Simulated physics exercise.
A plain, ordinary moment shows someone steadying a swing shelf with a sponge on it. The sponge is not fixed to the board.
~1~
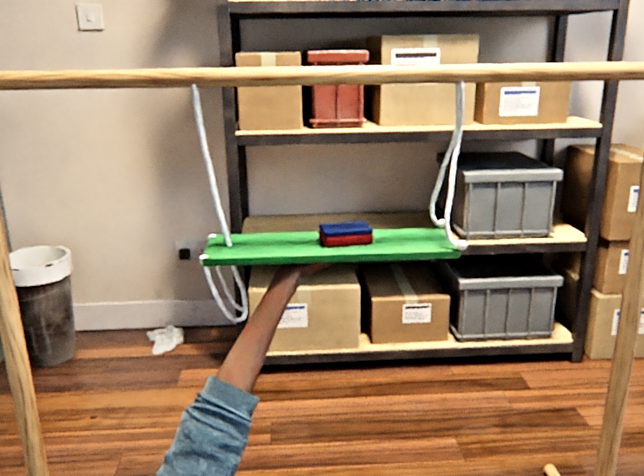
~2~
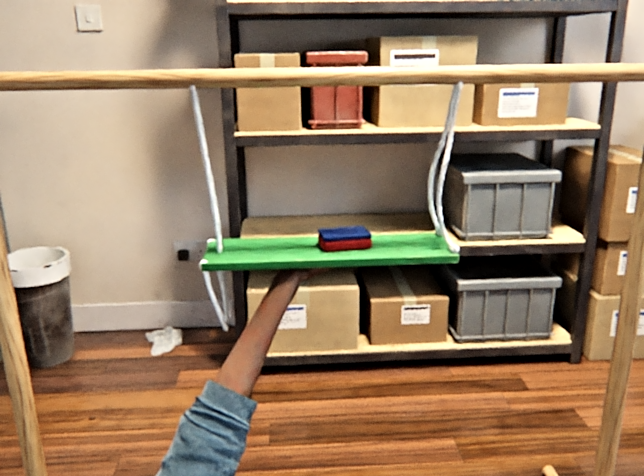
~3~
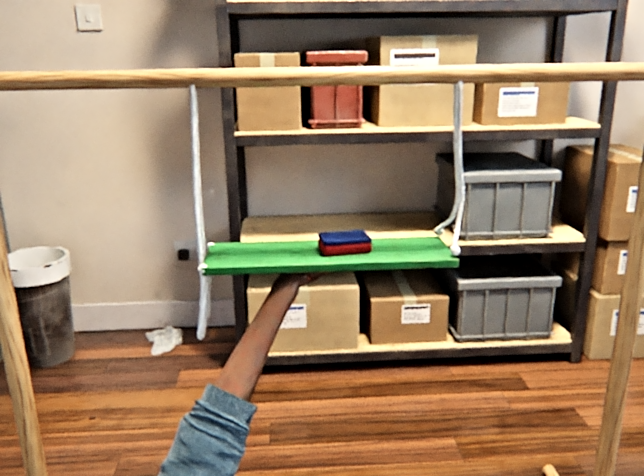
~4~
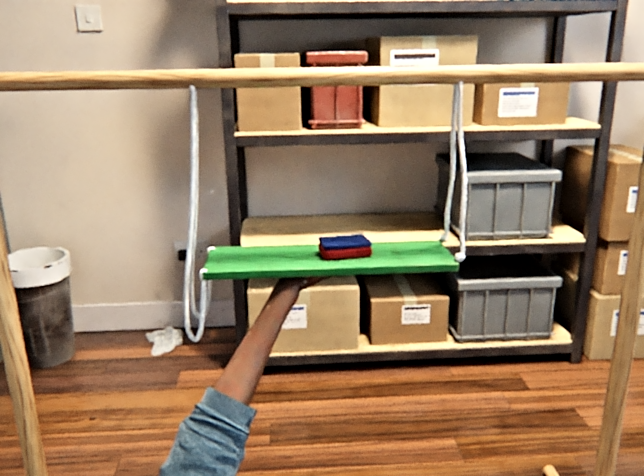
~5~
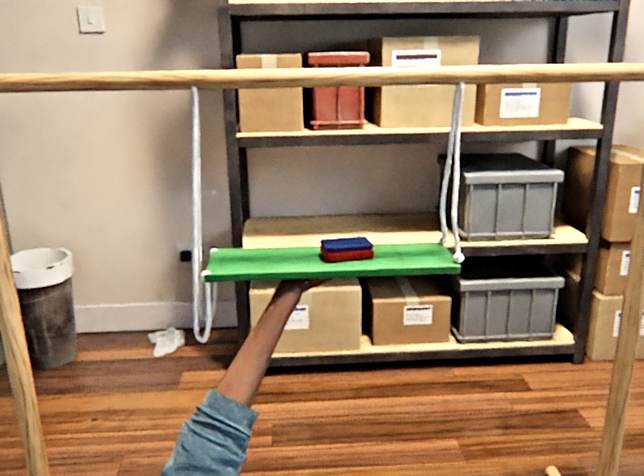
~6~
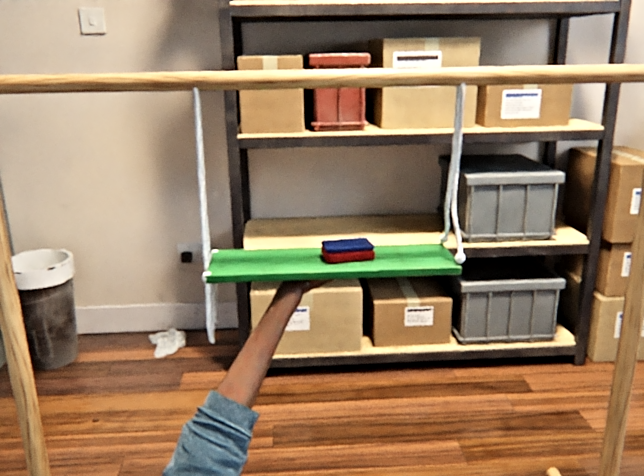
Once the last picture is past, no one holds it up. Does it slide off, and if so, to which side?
It slips off the left.
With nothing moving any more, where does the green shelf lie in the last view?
(360, 327).
Then, 0.42 s later than the last view, board tipped 18° down to the left; sponge sliding near (265, 316).
Then, 0.96 s later than the last view, board tipped 37° down to the left; sponge on the floor.
Then, 1.52 s later than the last view, board tipped 40° down to the left; sponge on the floor.
Finally, board tipped 38° down to the left; sponge on the floor. The sponge slides off to the left.
